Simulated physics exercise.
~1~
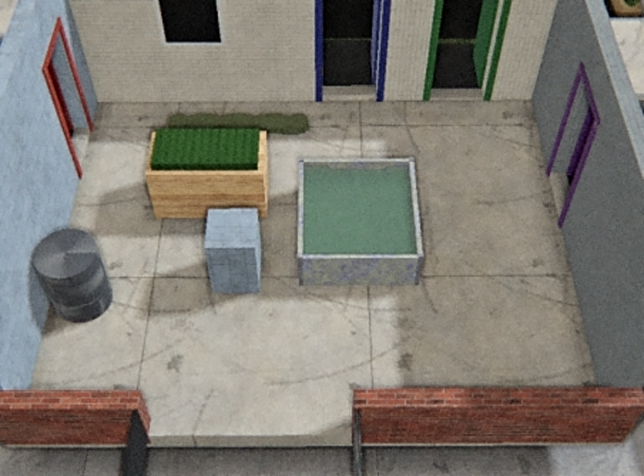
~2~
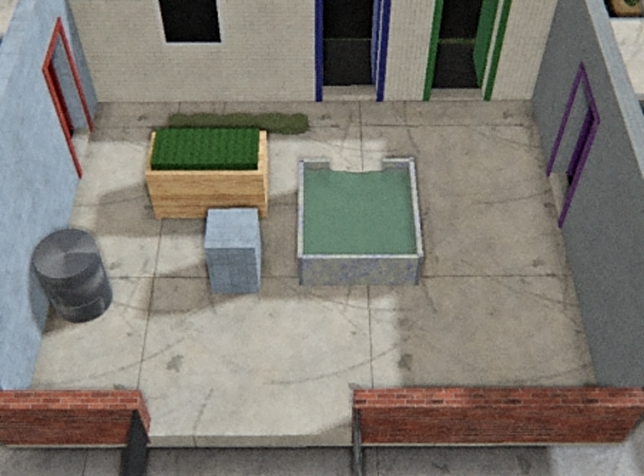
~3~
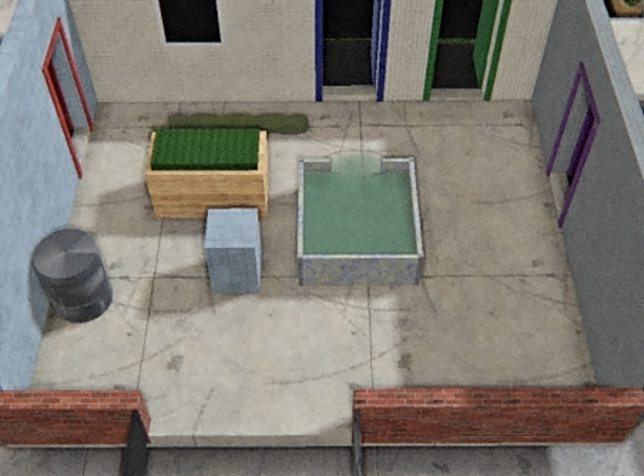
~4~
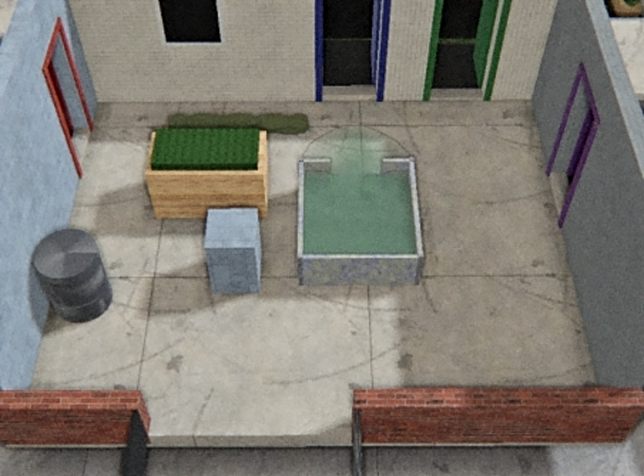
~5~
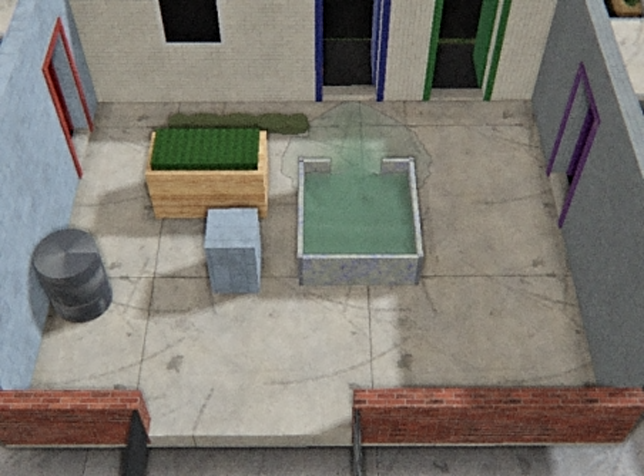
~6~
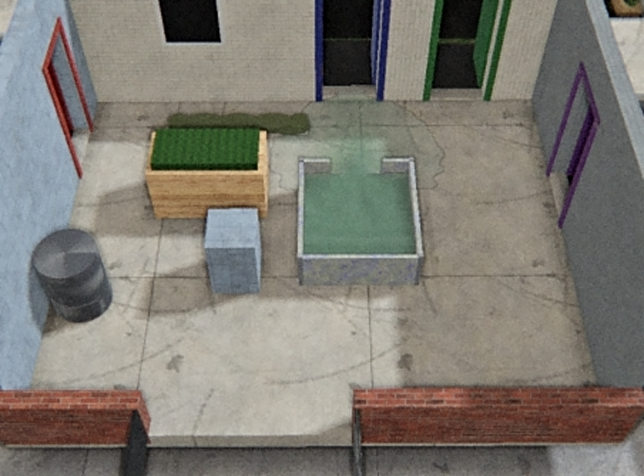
Water pouring through a gap in the far side of an open tank and spreading thinly across the enclosed yard's concrete floor.
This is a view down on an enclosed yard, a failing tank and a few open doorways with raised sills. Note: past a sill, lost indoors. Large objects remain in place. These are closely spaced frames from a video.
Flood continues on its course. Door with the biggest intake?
Blue.
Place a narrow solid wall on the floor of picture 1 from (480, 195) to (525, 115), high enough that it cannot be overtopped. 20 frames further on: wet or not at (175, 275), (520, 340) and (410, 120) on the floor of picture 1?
Going through them in order, I get high and dry, high and dry and inundated.
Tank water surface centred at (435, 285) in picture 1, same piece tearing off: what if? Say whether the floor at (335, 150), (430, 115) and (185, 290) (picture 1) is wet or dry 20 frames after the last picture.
Point by point, the spots are hit, hit and not hit.
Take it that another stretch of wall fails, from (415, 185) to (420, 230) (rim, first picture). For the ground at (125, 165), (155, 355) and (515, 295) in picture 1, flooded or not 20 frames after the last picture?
Going through them one by one, I'd call them spared, spared and sodden.
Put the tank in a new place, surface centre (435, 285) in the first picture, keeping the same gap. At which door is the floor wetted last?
The red-painted one comes last.
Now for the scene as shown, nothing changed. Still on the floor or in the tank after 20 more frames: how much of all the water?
Near 88 in a hundred.
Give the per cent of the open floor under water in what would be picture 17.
I make it 25 per cent.
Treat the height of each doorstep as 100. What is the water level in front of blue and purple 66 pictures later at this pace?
Near 50 per cent and 30 per cent, respectively.
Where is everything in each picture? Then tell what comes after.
In the first frame, the open tank at (358, 210) is whole and still.
In the second frame, the front is at a hidden place, out from the gap on the open tank's far side.
In the third frame, water pours out on the open tank's far side and has run to (367, 154).
In the fourth frame, water pours out on the open tank's far side and has run to (366, 130).
In the fifth frame, the front is at (357, 104), out from the gap on the open tank's far side.
In the sixth frame, the front is at (317, 102), out from the gap on the open tank's far side.
A moment on, water covers 15 % of the floor; blue door some in, red door not reached, green door wet at the sill, nothing in, purple door not reached.
Next, water covers 25 % of the floor; blue door a lot in, red door not reached, green door a trickle in, purple door not reached.
Then, water covers 30 % of the floor; blue door a lot in, red door wet at the sill, nothing in, green door some in, purple door wet at the sill, nothing in.
Later, water covers 55 % of the floor; blue door a lot in, red door wet at the sill, nothing in, green door some in, purple door wet at the sill, nothing in.
In the end, water covers 75 % of the floor; blue door a lot in, red door wet at the sill, nothing in, green door some in, purple door wet at the sill, nothing in; the blue door has let in the most.
